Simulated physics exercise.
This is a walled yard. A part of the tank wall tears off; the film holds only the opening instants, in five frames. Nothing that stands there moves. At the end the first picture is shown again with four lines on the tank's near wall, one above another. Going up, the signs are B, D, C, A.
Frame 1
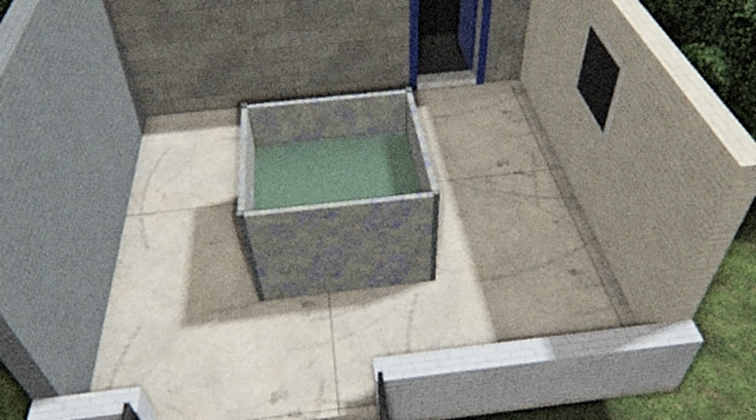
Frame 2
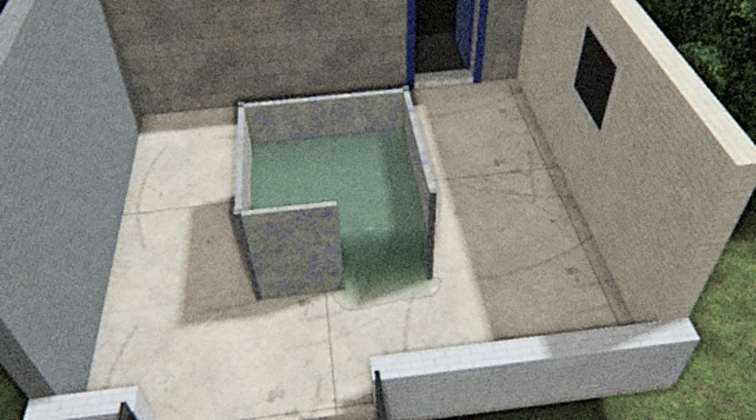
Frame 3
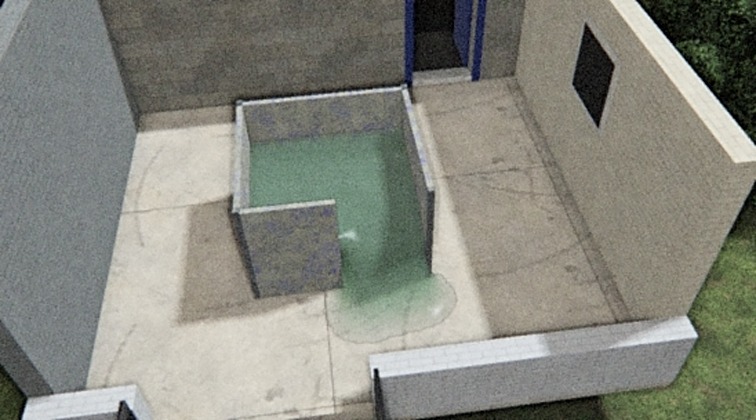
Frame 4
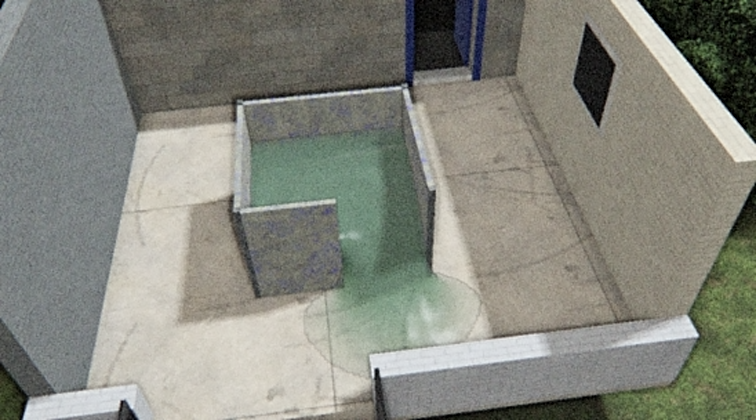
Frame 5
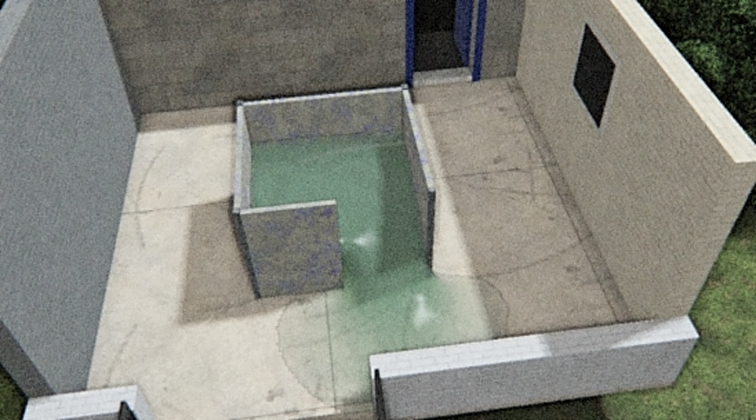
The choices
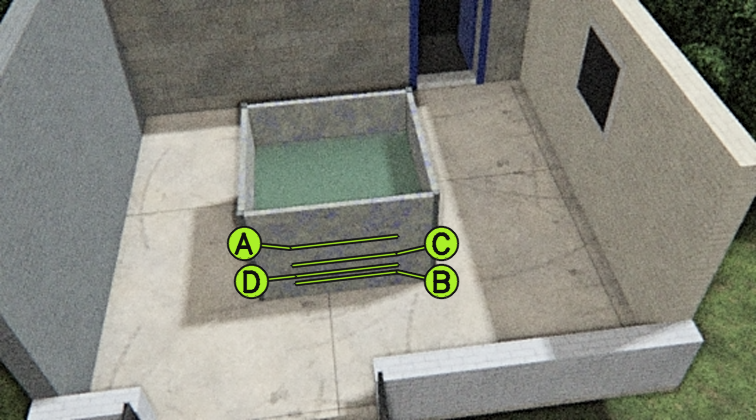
To begin with, greenish water lies still in a square, stone-walled tank in the middle of a walled yard with a blue doorway at the back. Then the right part of the tank's front wall is gone, and water pours through the gap, spreading across the pale floor in a widening, rounded sheet.
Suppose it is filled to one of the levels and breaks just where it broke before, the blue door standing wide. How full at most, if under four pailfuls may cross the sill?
That is line C.
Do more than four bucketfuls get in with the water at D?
No, not at all.
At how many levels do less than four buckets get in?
Three.
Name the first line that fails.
A it is.
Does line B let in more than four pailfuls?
No, that is safe.
In lime, A at (343, 242); B at (347, 277); C at (345, 259); D at (346, 270); from the bottom up B, D, C, A.
With A, about 8 bucketfuls get in.
With B, nothing gets over.
With C, a splash gets over, under a bucket.
With D, nothing gets over.
